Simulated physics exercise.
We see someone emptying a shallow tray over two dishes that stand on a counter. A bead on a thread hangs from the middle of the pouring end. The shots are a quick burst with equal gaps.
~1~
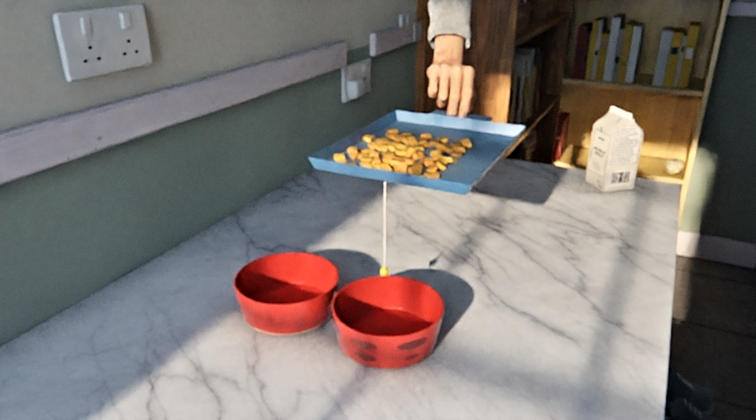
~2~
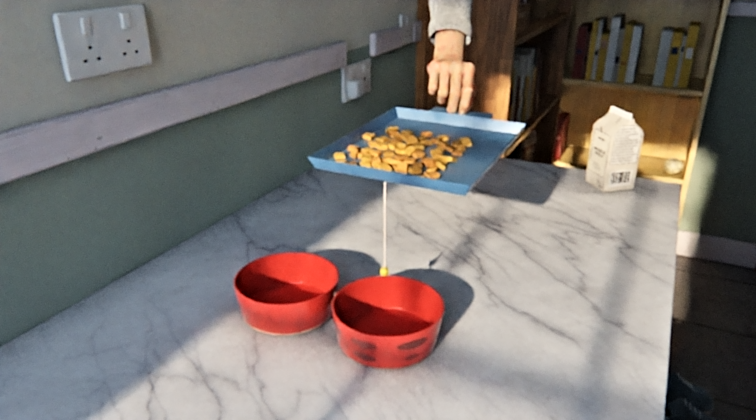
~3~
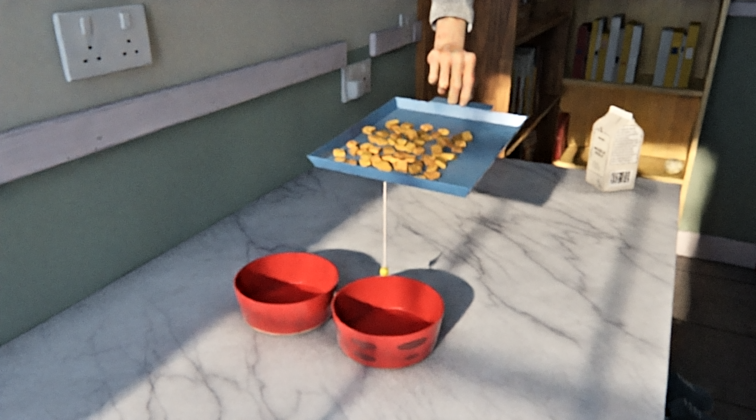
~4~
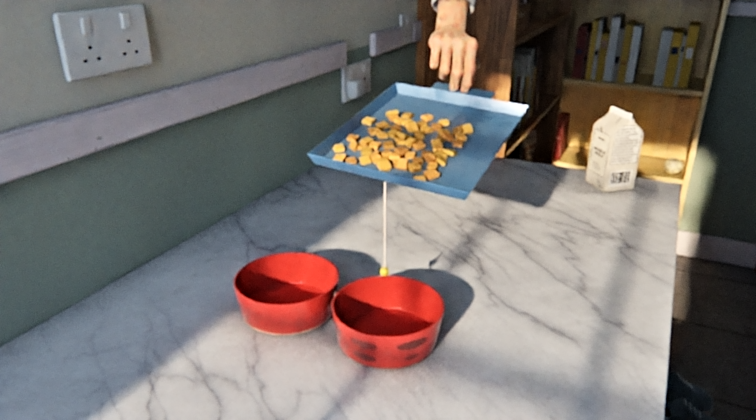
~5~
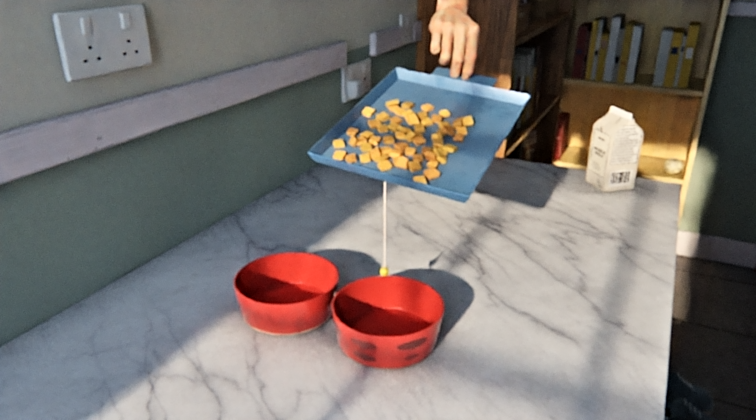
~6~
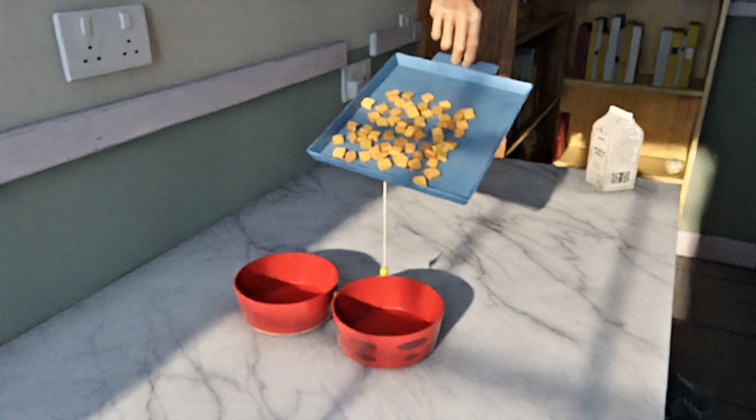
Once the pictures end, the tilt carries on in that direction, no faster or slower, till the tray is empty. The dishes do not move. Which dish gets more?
It favours the right dish.
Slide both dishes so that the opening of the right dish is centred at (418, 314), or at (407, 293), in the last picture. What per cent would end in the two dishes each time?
Near 90 % and 60 %.
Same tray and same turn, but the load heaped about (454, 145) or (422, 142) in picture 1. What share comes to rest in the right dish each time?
Near 30 % and 40 %.
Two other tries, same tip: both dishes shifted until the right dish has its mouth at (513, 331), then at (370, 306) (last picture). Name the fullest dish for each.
The first try: The dish on the left. The second: The right-hand dish.
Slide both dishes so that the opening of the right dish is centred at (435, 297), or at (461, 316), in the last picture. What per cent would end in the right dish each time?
Roughly 90 per cent, and 80 per cent.
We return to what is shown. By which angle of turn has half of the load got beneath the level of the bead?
At some 90 degrees.
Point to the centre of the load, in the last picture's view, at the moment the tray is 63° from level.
Around (426, 175).
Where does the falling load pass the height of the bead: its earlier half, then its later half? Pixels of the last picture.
Early half (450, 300), late half (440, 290).
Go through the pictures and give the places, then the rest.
Corners of the pouring end (316, 157) and (466, 182), level; middle of the load (410, 153), cereal squares; left dish (257, 316); right dish (363, 348); bead on its thread (385, 272), in the first frame.
Corners of the pouring end (316, 157) and (466, 183), level; middle of the load (410, 151), in the second frame.
Corners of the pouring end (316, 155) and (466, 185), tipped barely, lowest at the right corner; middle of the load (410, 148), in the third frame.
Corners of the pouring end (315, 153) and (466, 189), tipped a little, lowest at the right corner; middle of the load (410, 142), in the fourth frame.
Corners of the pouring end (315, 151) and (465, 192), tipped clearly, lowest at the right corner; middle of the load (410, 137), in the fifth frame.
Corners of the pouring end (314, 149) and (465, 195), tipped clearly, lowest at the right corner; middle of the load (410, 133); left dish (257, 316); right dish (363, 348), in the sixth frame.
Just after the last frame, tray tipped steeply; almost all on the tray; just a few in the air.
A moment on, tray tipped past a quarter turn; just a few on the tray; roughly a third in the right dish; roughly half outside both; roughly a quarter in the air.
Further on, tray tipped past a quarter turn; roughly half in the right dish; roughly half outside both.
When it is over, tray tipped past a quarter turn; roughly half in the right dish; not one in the left dish; roughly half outside both.
